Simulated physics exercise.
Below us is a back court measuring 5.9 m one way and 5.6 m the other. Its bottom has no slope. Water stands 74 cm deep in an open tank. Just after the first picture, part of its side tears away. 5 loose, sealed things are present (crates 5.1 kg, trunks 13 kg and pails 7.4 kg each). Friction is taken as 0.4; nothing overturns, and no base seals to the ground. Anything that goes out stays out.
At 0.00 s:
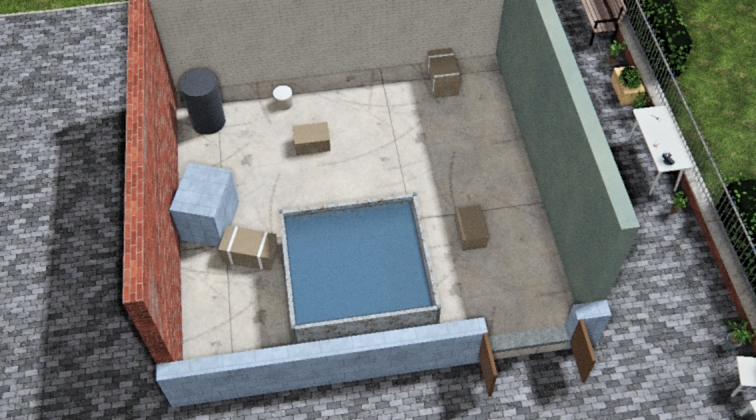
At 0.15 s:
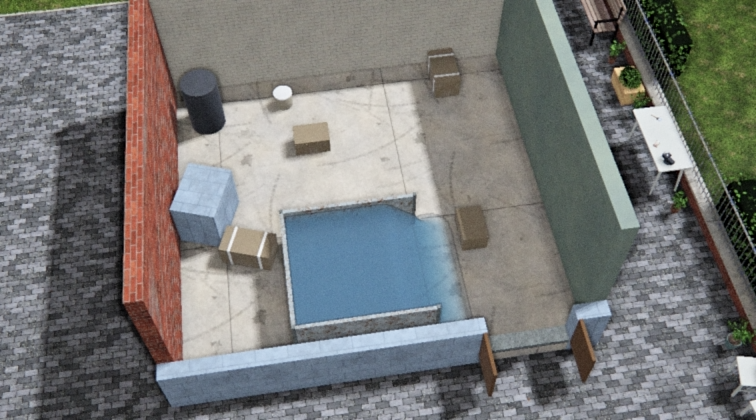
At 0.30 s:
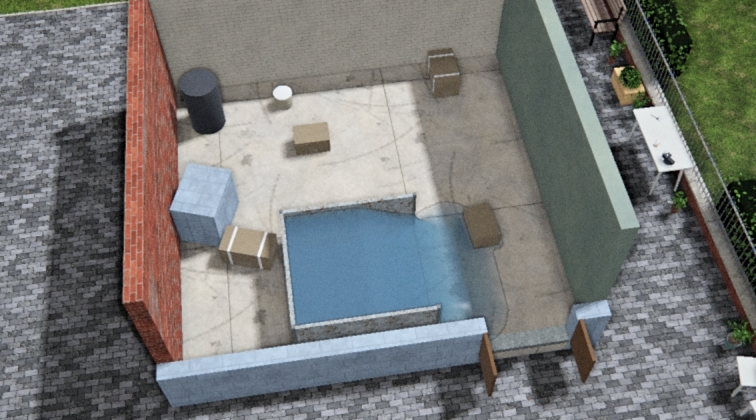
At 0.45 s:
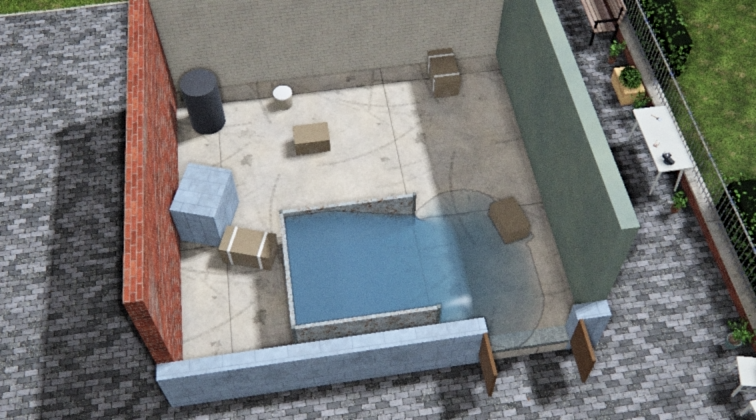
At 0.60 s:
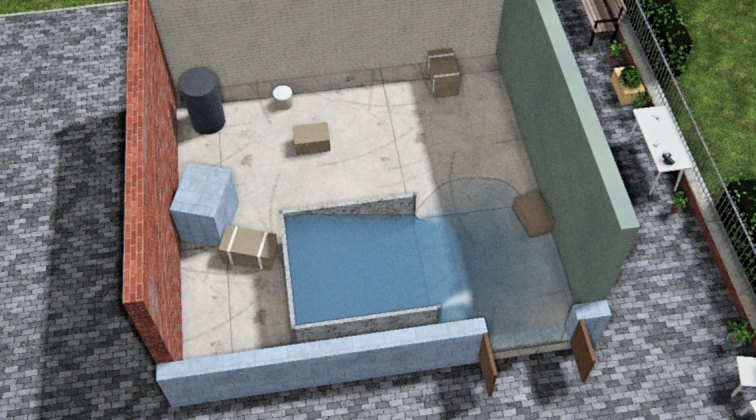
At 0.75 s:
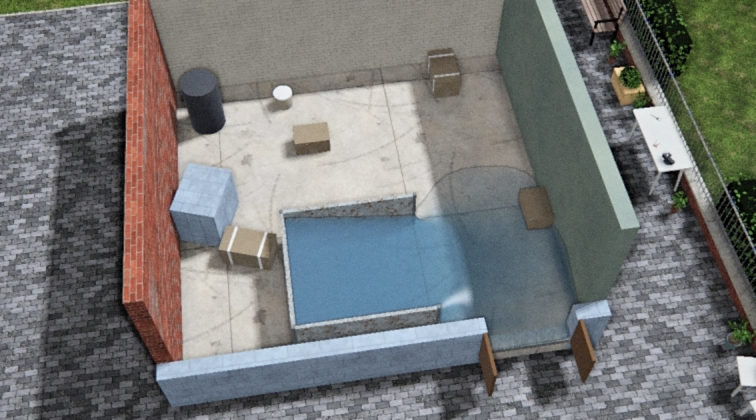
Water pours from the open right side of a raised tank in a walled courtyard and spreads across the paved floor, pushing a brown box rightward to the green wall while the other objects stay in place.
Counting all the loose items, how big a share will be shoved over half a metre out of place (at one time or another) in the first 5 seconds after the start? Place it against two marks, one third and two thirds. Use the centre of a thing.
I'd guess the moved share is a medium one, a third to two thirds.
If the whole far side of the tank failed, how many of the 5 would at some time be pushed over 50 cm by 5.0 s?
That would give 4.
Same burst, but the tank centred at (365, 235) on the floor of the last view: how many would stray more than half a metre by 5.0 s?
4.
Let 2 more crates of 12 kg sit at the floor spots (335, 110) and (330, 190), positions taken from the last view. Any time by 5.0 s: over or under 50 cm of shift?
First goes beyond, then stays inside.
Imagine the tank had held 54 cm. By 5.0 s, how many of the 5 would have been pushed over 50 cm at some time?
The answer would then be 2.
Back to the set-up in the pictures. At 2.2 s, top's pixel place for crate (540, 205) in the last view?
It ends up close to (508, 118).
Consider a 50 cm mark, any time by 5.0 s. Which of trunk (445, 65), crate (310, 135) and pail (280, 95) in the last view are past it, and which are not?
One by one: Above the line; below the line; above the line.
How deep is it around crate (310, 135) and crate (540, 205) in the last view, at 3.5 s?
0 and 23 cm.
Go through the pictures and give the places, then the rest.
A crate at (472, 223), on the bottom; a crate at (311, 133) rests on the ground; water covers 3.8 m2; 0 of 5 have shifted, in the first picture.
A crate at (472, 223) rests on the ground; a crate at (311, 133), on the bottom; water covers 4.9 m2; 0 of 5 have shifted, in the second picture.
A crate at (482, 221), on the bottom, 17 cm from its start; a crate at (311, 133), on the bottom; water covers 6.2 m2; 1 of 5 have shifted, in the third picture.
A crate at (511, 215) rests on the ground, 62 cm from its start; a crate at (311, 133) rests on the ground; 7.8 m2 under water; 1 of 5 have shifted, in the fourth picture.
A crate at (535, 209) rests on the ground, 104 cm from its start; a crate at (311, 133), on the bottom; 9.5 m2 under water; 1 of 5 have shifted, in the fifth picture.
A crate at (538, 203) rests on the ground, 111 cm from its start; a crate at (311, 133), on the bottom; water covers 10.4 m2; 1 of 5 have shifted, in the sixth picture.
After 1.1 s 1 of 5 are over 50 cm from their spots; 1 afloat.
After 2.2 s 1 of 5 are over 50 cm from their spots; 1 afloat.
After 3.5 s 2 of 5 are over 50 cm from their spots; 2 afloat.
After 5.0 s 3 of 5 are over 50 cm from their spots, and 3 have been at some point; 1 afloat.
